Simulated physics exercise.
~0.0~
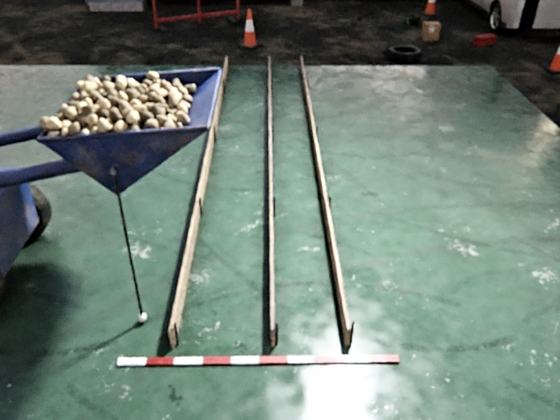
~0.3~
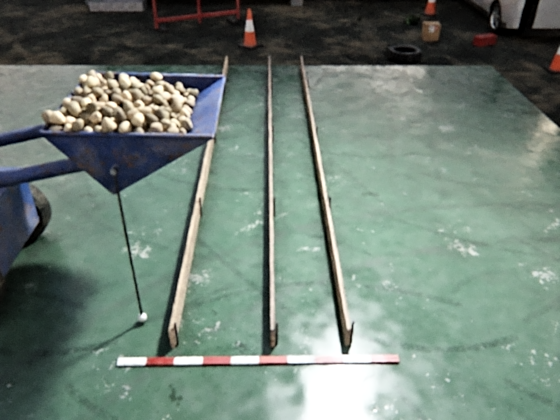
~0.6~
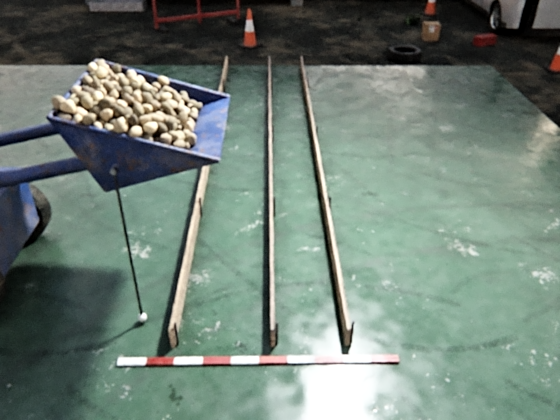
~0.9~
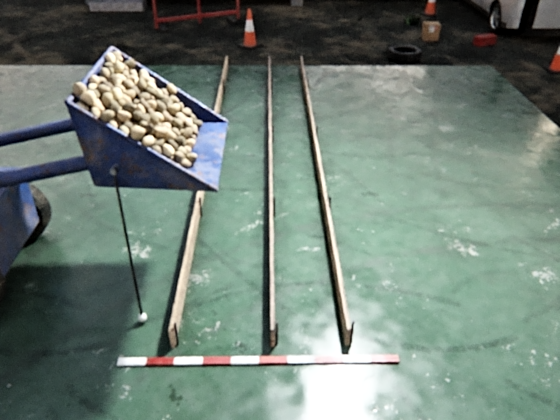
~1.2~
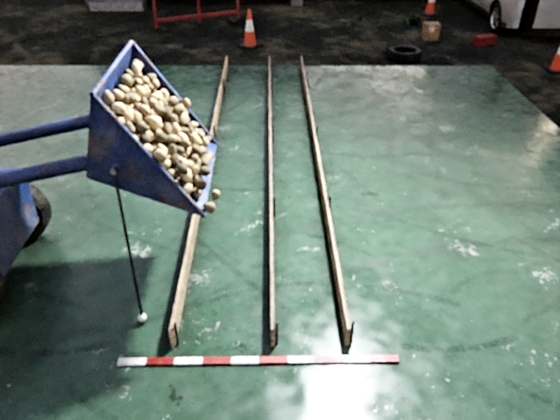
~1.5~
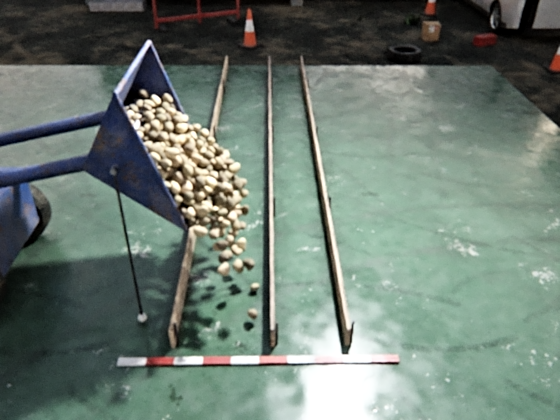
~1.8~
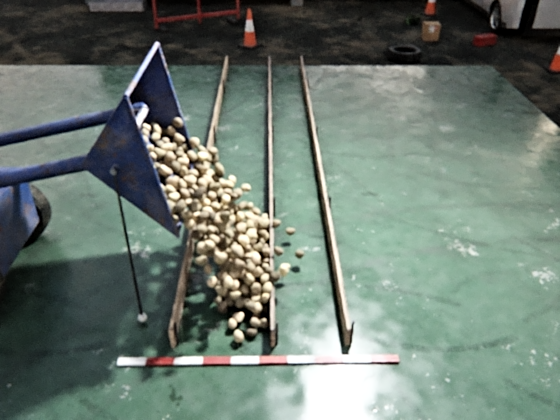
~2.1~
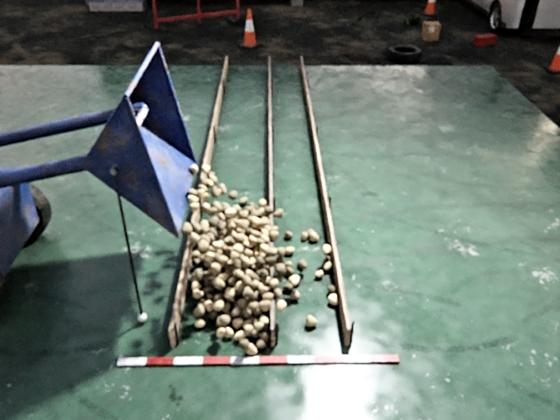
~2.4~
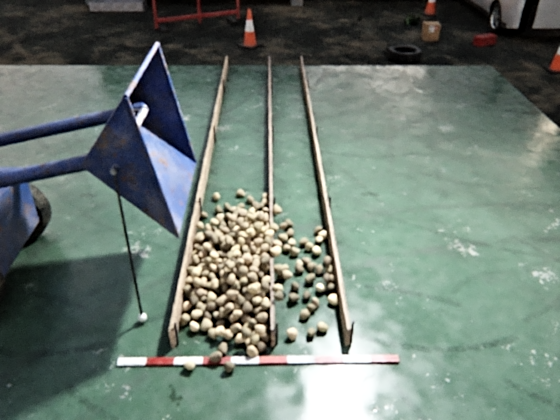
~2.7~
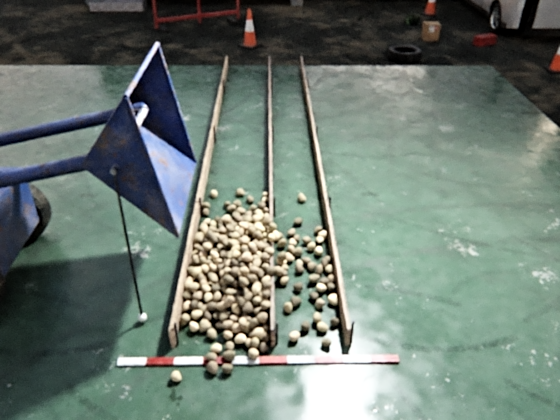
A blue loader bucket heaped with rounded stones tipped gently forward to the right, poured its load over three boards on a green floor, then held still, empty, with most stones in the left bay, fewer in the right and several past the near ends.
